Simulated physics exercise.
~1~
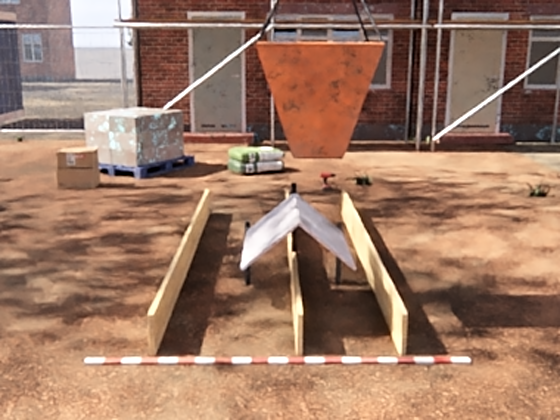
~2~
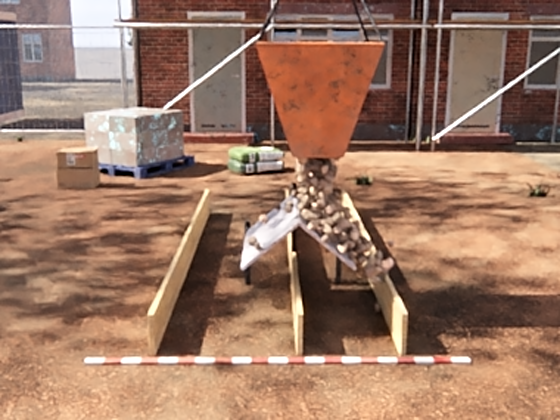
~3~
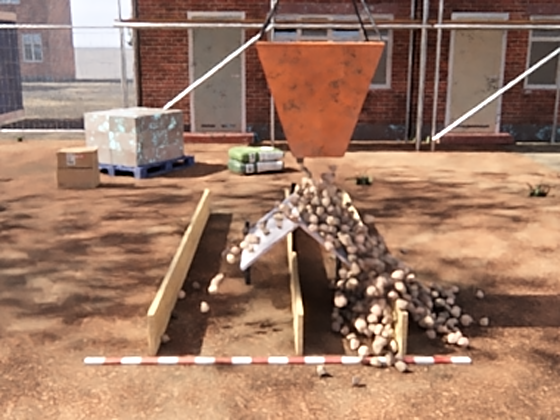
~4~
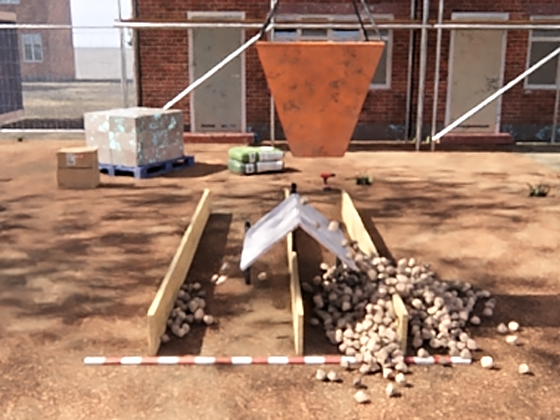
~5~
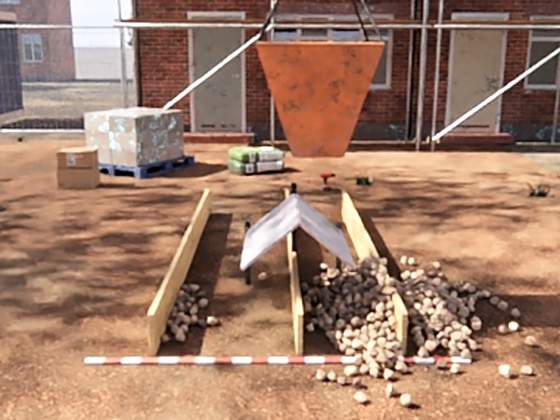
In a dirt yard, stones drop from an orange skip onto steel slopes, settling mostly right.
